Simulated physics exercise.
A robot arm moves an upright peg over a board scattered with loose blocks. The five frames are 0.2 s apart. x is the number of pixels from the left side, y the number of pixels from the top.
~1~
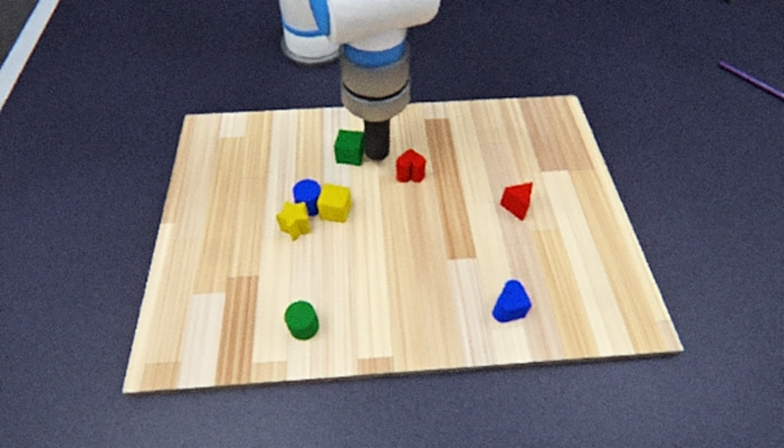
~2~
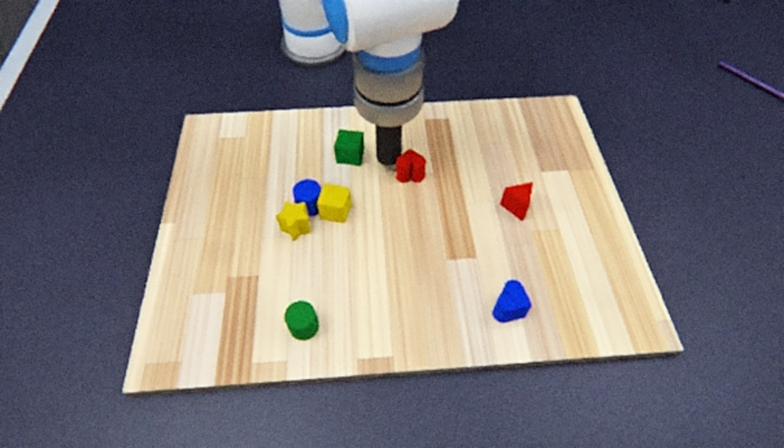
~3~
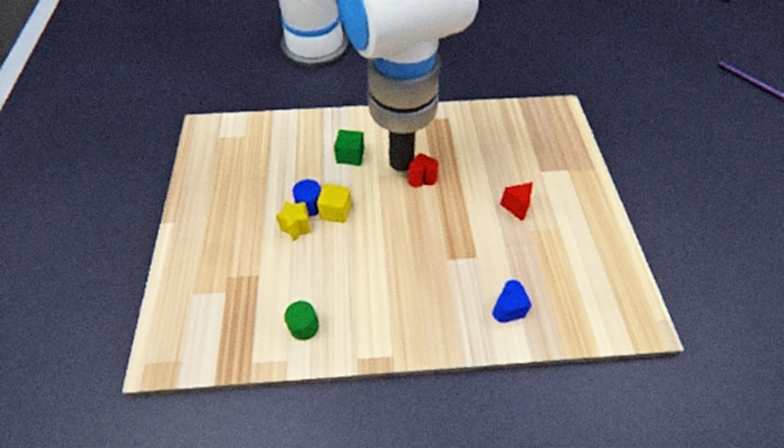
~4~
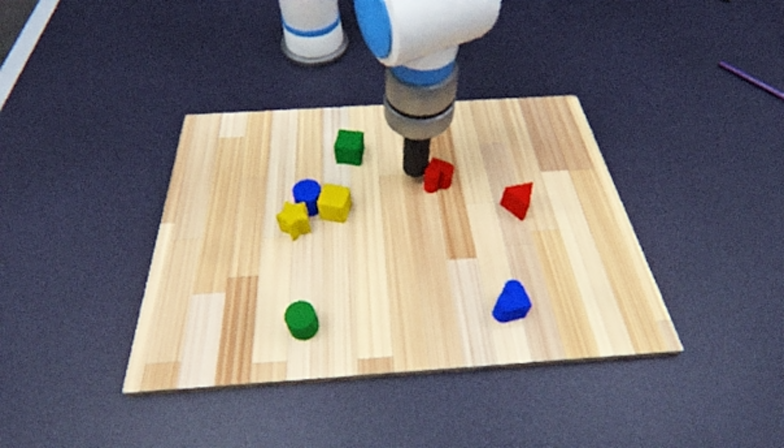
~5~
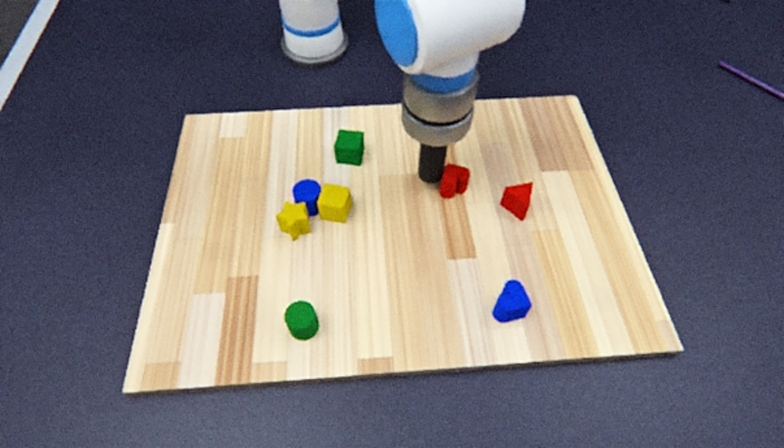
On a wooden board, a robot arm's peg pushes the red heart block to the right.
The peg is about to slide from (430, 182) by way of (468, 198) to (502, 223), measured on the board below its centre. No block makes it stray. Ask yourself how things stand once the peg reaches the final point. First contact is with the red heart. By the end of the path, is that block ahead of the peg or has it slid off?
Expect to find it next to or behind the peg.
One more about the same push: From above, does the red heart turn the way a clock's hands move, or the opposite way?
Anticlockwise, looking down.
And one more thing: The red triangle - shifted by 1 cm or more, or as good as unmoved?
It will end up elsewhere.
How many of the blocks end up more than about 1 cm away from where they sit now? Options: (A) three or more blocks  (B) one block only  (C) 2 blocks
C - 2 blocks.
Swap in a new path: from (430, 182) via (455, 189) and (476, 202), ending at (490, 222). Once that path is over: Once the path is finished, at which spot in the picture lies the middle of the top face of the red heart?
Its top face will be centred at roughly (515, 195).
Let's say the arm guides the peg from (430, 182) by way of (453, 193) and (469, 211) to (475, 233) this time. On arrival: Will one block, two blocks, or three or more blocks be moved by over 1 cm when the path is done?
I'm going with one.
On the path given first. One third of the way, peg (458, 183); red heart (484, 181).
Two thirds of the way, peg (483, 197); red heart (511, 190), turned 35° anticlockwise; red triangle (535, 195).
At the end, peg (505, 214); red heart (526, 195), turned 55° anticlockwise; red triangle (550, 197).
